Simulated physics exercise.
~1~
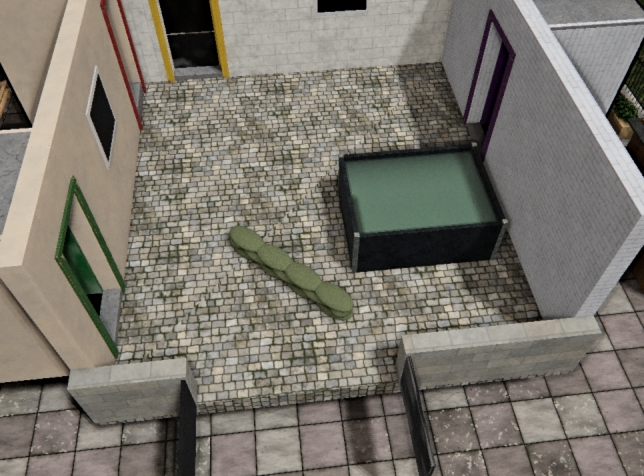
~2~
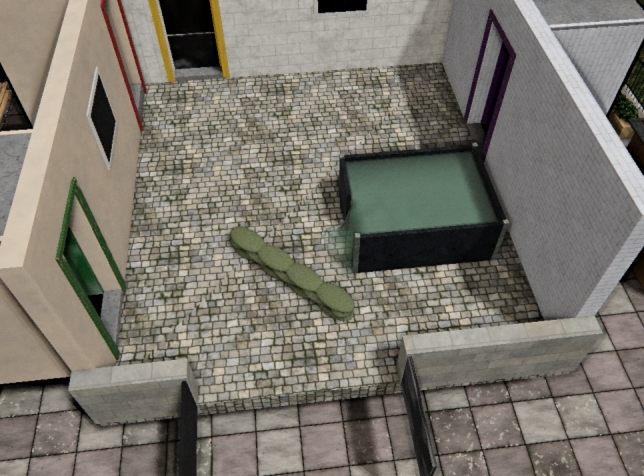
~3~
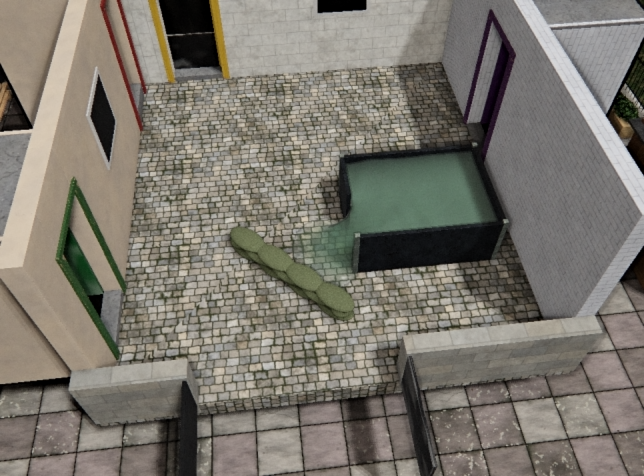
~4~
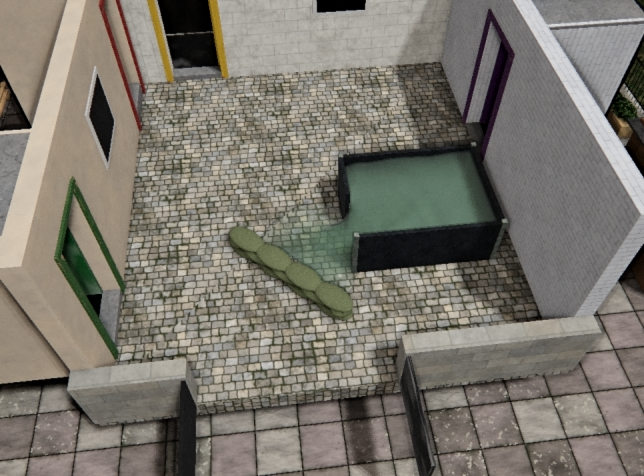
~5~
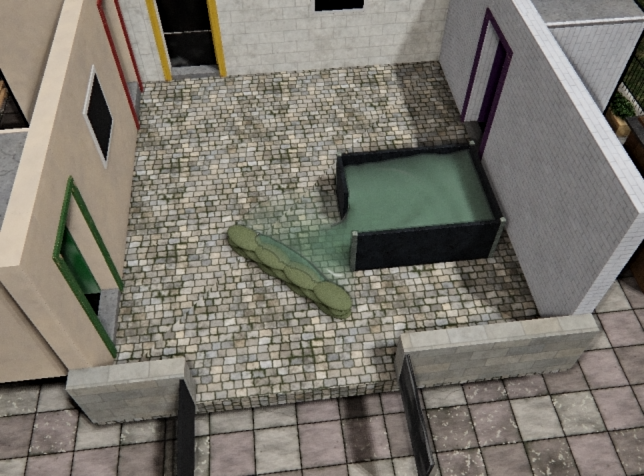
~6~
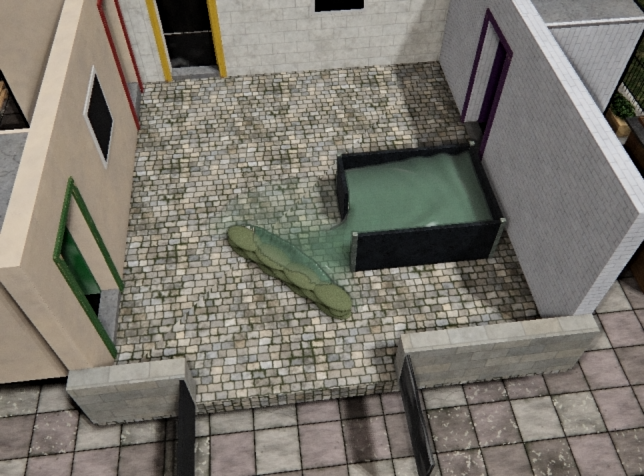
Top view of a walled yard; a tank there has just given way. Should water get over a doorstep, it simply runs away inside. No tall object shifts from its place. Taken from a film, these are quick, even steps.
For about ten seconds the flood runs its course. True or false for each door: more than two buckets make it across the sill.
Green door: False; purple door: True; red door: False; yellow door: True.
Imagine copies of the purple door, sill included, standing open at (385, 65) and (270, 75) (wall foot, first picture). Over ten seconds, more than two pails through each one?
Door one misses the threshold, door two beats the threshold.
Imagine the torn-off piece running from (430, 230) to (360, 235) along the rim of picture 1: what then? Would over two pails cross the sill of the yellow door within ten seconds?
As far as I can tell, the yellow door fails to reach the limit.
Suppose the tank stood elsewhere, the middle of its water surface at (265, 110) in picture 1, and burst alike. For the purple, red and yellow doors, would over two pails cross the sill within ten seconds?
Here's how I see it: The purple door doesn't reach it, then the red door doesn't reach it, and the yellow door gets past it.
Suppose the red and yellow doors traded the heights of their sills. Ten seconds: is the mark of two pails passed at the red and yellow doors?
My reading: Red lets more in; yellow is under.
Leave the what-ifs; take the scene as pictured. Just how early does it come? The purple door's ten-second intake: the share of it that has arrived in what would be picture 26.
Roughly 0 percent.
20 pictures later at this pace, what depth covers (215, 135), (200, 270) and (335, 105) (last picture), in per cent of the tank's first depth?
In that order: 4, 0 and 0 per cent.
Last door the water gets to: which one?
That would be the door marked purple.
A moment on, water covers 25 % of the floor; the green door not reached, the purple door not reached, the red door not reached, the yellow door not reached.
Next, water covers 50 % of the floor; the green door not reached, the purple door not reached, the red door wet at the sill, nothing in, the yellow door not reached.
Then, water covers 50 % of the floor; the green door wet at the sill, nothing in, the purple door not reached, the red door wet at the sill, nothing in, the yellow door over two buckets in.
Later, water covers 80 % of the floor; the green door wet at the sill, nothing in, the purple door wet at the sill, nothing in, the red door wet at the sill, nothing in, the yellow door over two buckets in.
In the end, water covers 95 % of the floor; the green door wet at the sill, nothing in, the purple door over two buckets in, the red door wet at the sill, nothing in, the yellow door over two buckets in.
